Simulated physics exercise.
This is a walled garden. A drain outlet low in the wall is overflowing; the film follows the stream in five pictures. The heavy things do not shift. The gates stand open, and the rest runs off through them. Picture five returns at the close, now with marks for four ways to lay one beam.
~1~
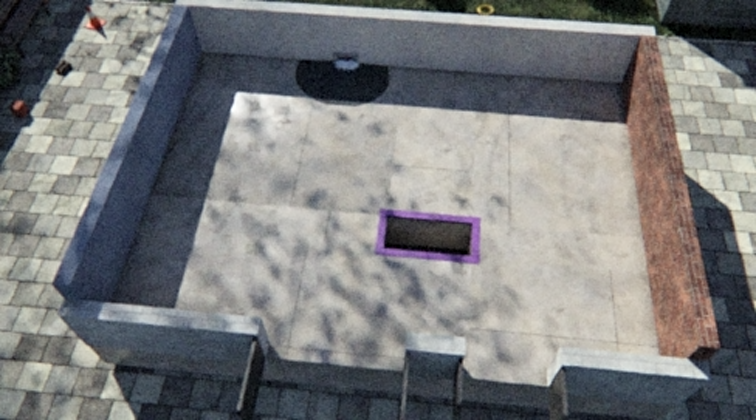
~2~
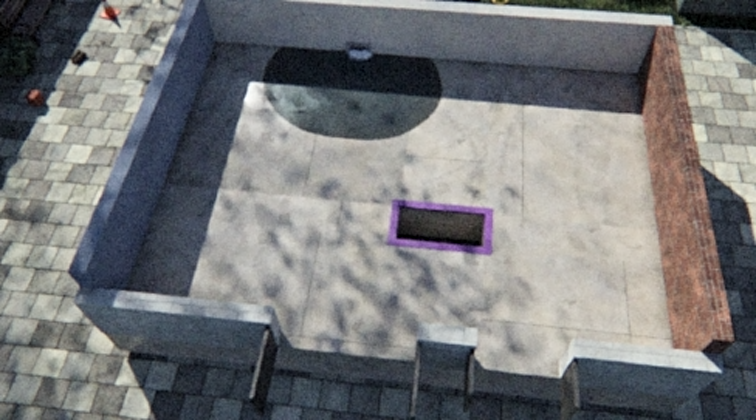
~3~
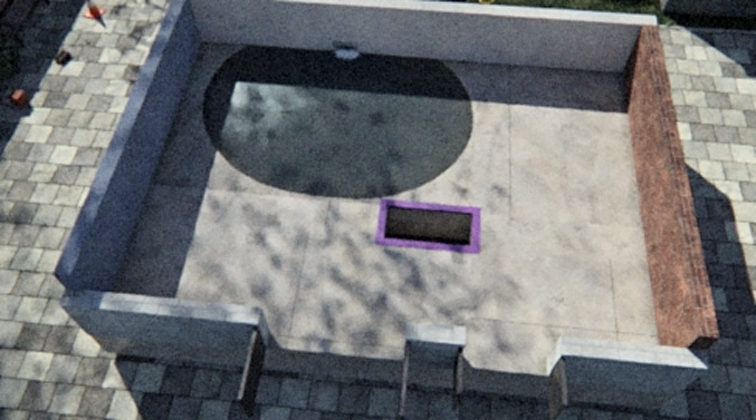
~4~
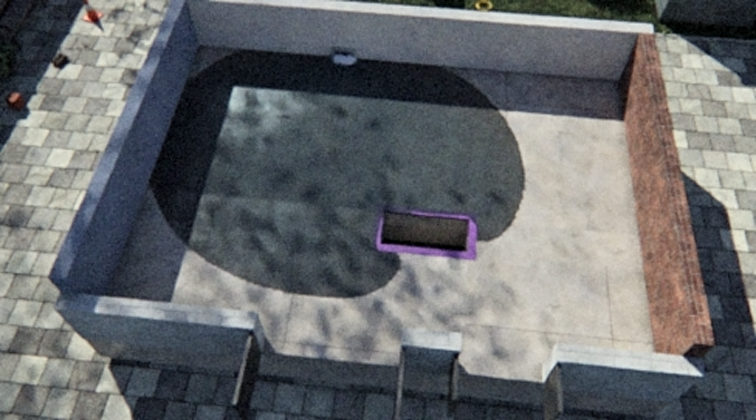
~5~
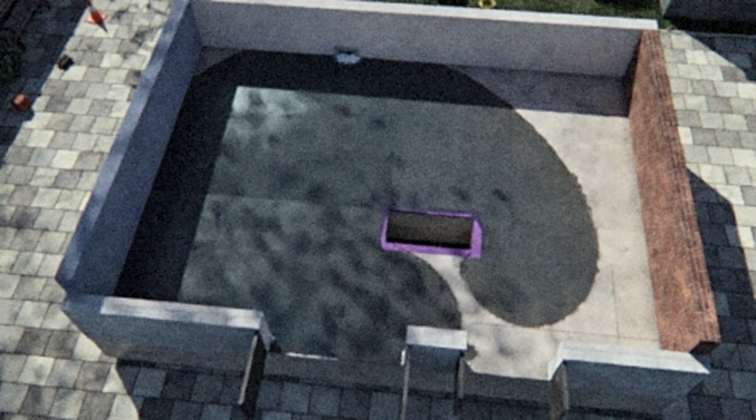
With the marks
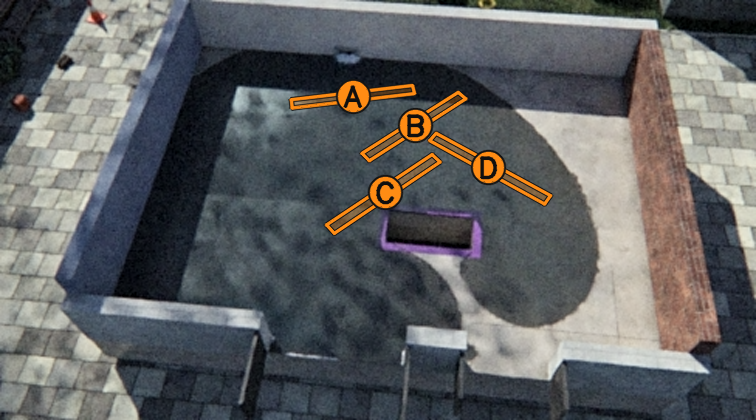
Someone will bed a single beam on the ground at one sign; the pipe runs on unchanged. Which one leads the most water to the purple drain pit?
The answer is position D.
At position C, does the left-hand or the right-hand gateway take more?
The left one.
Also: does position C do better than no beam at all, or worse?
Worse.
On the marked copy, A from (291, 103) to (413, 89); B from (365, 156) to (461, 95); C from (330, 229) to (436, 158); D from (432, 137) to (547, 199).
With A, about 6 % of the stream goes into the purple drain pit, about 93 % out by the gates.
With B, about 4 % of the stream goes into the purple drain pit, about 95 % out by the gates.
With C, about 4 % of the stream goes into the purple drain pit, about 95 % out by the gates.
With D, about 23 % of the stream goes into the purple drain pit, about 76 % out by the gates.
